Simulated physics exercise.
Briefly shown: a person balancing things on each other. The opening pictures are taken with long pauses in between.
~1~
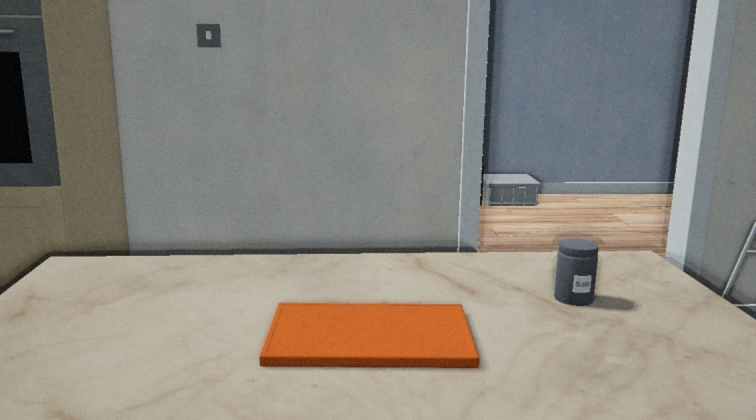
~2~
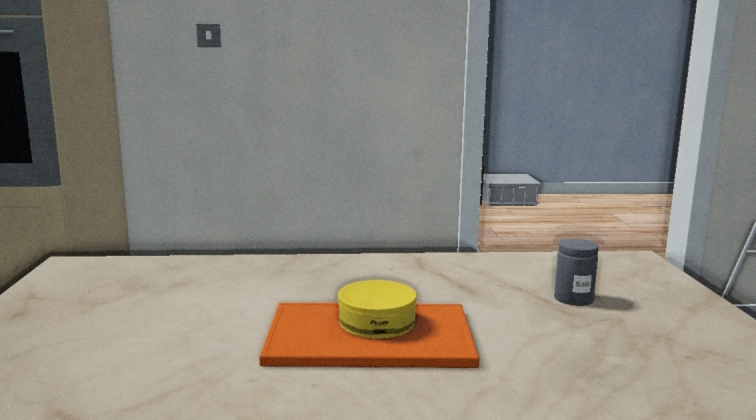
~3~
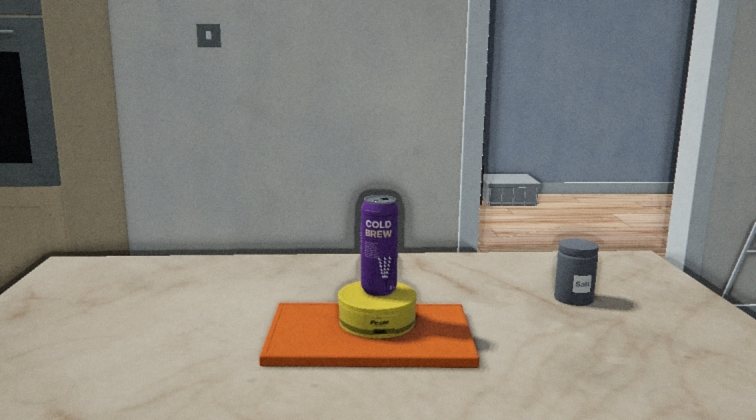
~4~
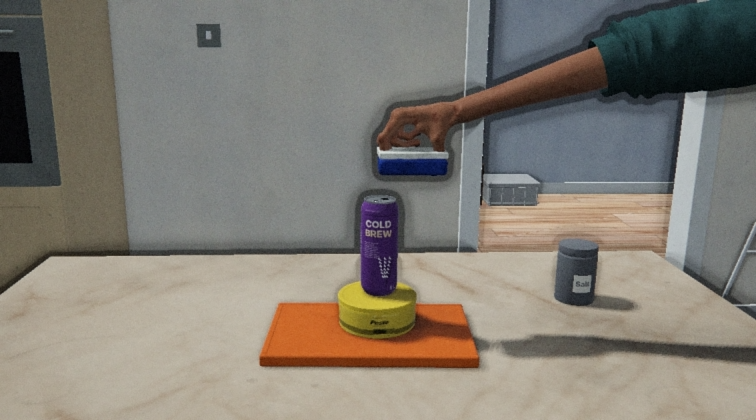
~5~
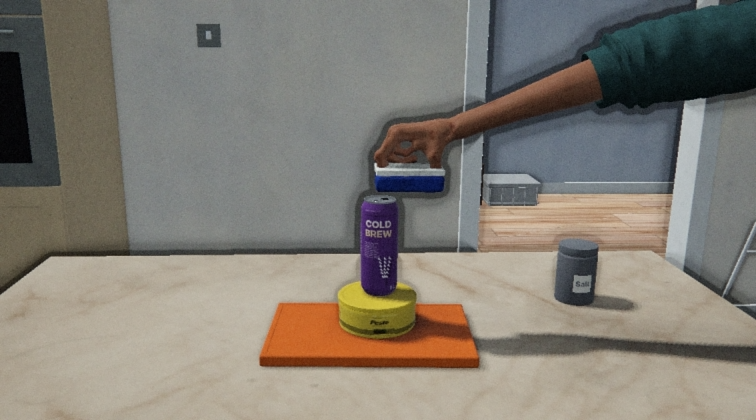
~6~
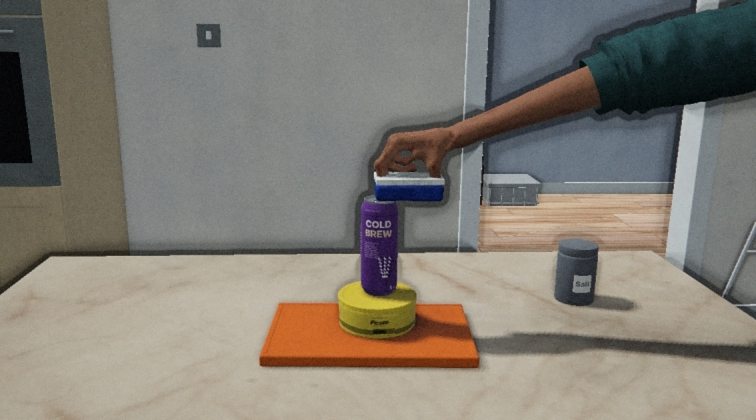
A hand lowered a blue and white sponge onto a purple cold brew can and kept hold of it, after a yellow tub and then the can had appeared stacked on an orange tray.
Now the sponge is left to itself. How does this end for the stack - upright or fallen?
It ends fallen.
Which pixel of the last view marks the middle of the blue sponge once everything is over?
I'd point to roughly (484, 313).
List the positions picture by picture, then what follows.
In the first picture, the last thing is not in view yet.
In the second picture, the last thing is not in view yet; orange tray (370, 332).
In the third picture, the last thing is not in view yet; yellow tub (377, 308).
In the fourth picture, still above its spot; blue sponge (412, 161); orange tray (370, 332).
In the fifth picture, still above its spot; blue sponge (409, 178); yellow tub (377, 308).
In the sixth picture, set down, still held; blue sponge (408, 187); orange tray (370, 332).
Then, 0.40 s after the last picture, blue sponge now fallen.
Then, 0.50 s after the last picture, things are still on the move.
At rest, fallen, blue sponge; the other 4 in place. Seen from the same camera at the end, blue sponge near (484, 313). The pile loses its balance.
